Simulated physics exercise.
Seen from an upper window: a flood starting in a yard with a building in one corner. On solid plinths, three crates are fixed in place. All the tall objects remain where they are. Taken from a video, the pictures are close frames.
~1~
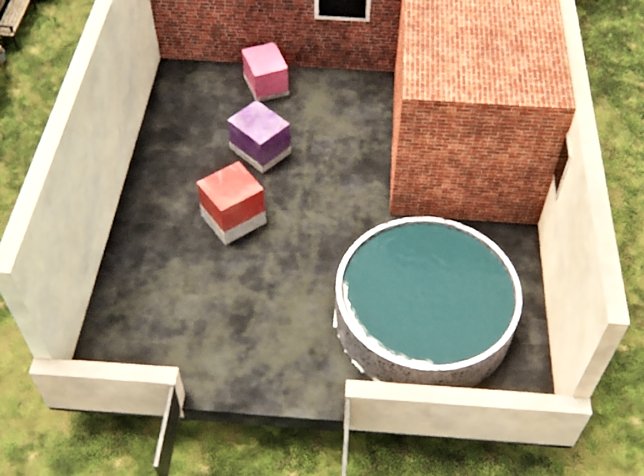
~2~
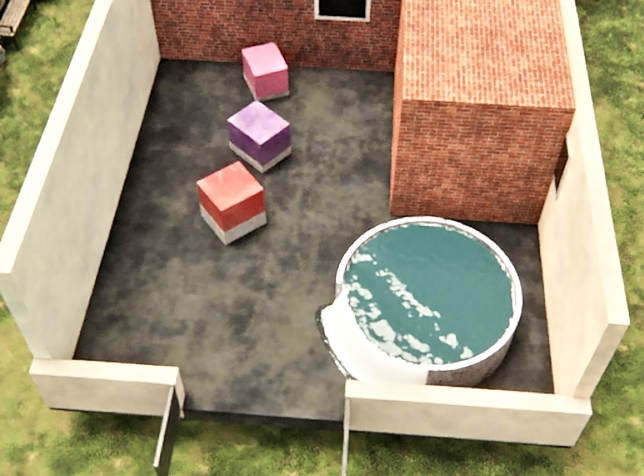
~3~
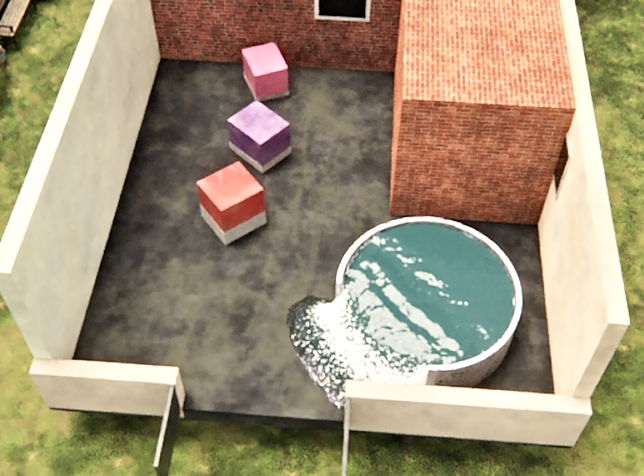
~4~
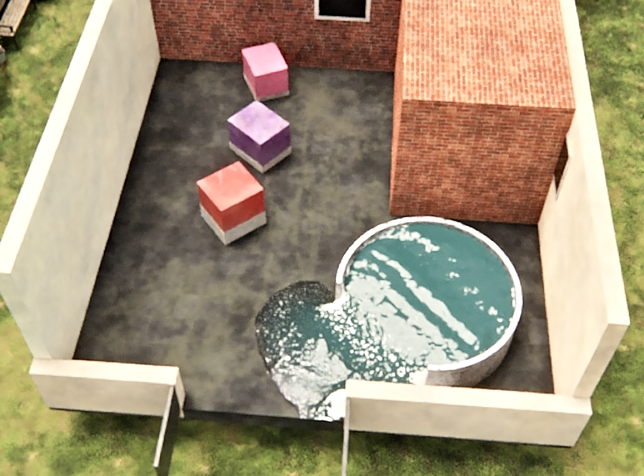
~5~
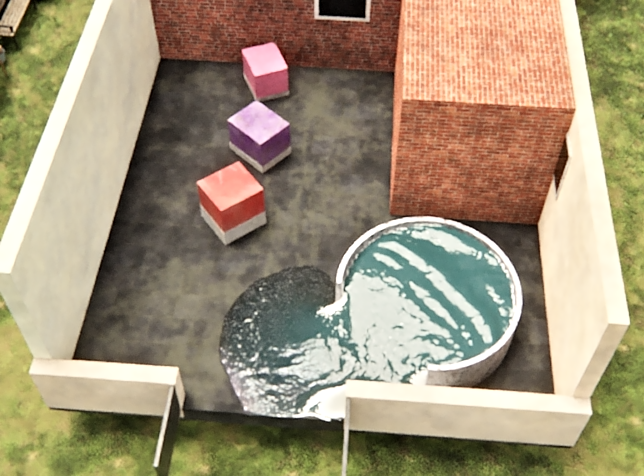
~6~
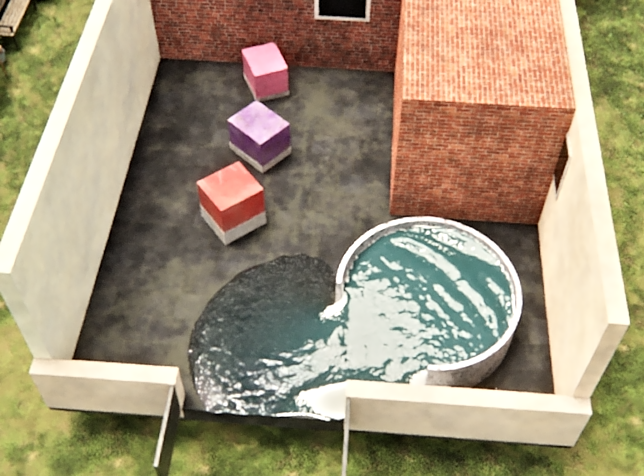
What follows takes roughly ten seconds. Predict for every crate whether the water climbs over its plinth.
In the end the red crate will be out of the flood; the purple crate will be out of the flood; the pink crate will be reached by the flood.
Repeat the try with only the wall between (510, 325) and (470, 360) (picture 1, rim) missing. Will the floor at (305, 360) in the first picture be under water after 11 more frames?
Submerged.
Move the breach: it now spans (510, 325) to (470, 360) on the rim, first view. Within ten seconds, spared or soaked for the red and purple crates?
Log: Red crate stays clear; purple crate stays clear.
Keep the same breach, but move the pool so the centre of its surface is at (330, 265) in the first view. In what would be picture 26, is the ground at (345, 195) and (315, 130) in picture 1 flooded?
The first spot is not reached and the second is not reached.
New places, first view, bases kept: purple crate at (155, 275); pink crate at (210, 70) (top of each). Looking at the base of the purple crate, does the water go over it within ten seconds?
Note: Purple crate - flooded.
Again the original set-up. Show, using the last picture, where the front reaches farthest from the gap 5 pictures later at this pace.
I'd put it around (66, 384).
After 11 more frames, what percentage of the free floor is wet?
Estimate: Some 30 in a hundred.
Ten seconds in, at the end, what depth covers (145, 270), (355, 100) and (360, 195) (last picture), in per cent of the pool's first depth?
8, 4 and 4 per cent, roughly.
A moment on, water covers 30 % of the floor; the red crate water round its plinth, the purple crate not reached, the pink crate not reached.
Next, water covers 30 % of the floor; the red crate water round its plinth, the purple crate not reached, the pink crate not reached.
Then, water covers 50 % of the floor; the red crate water round its plinth, the purple crate not reached, the pink crate not reached.
Later, water covers 75 % of the floor; the red crate water round its plinth, the purple crate water round its plinth, the pink crate water round its plinth.
In the end, water covers 95 % of the floor; the red crate stayed above the water, the purple crate stayed above the water, the pink crate was topped.
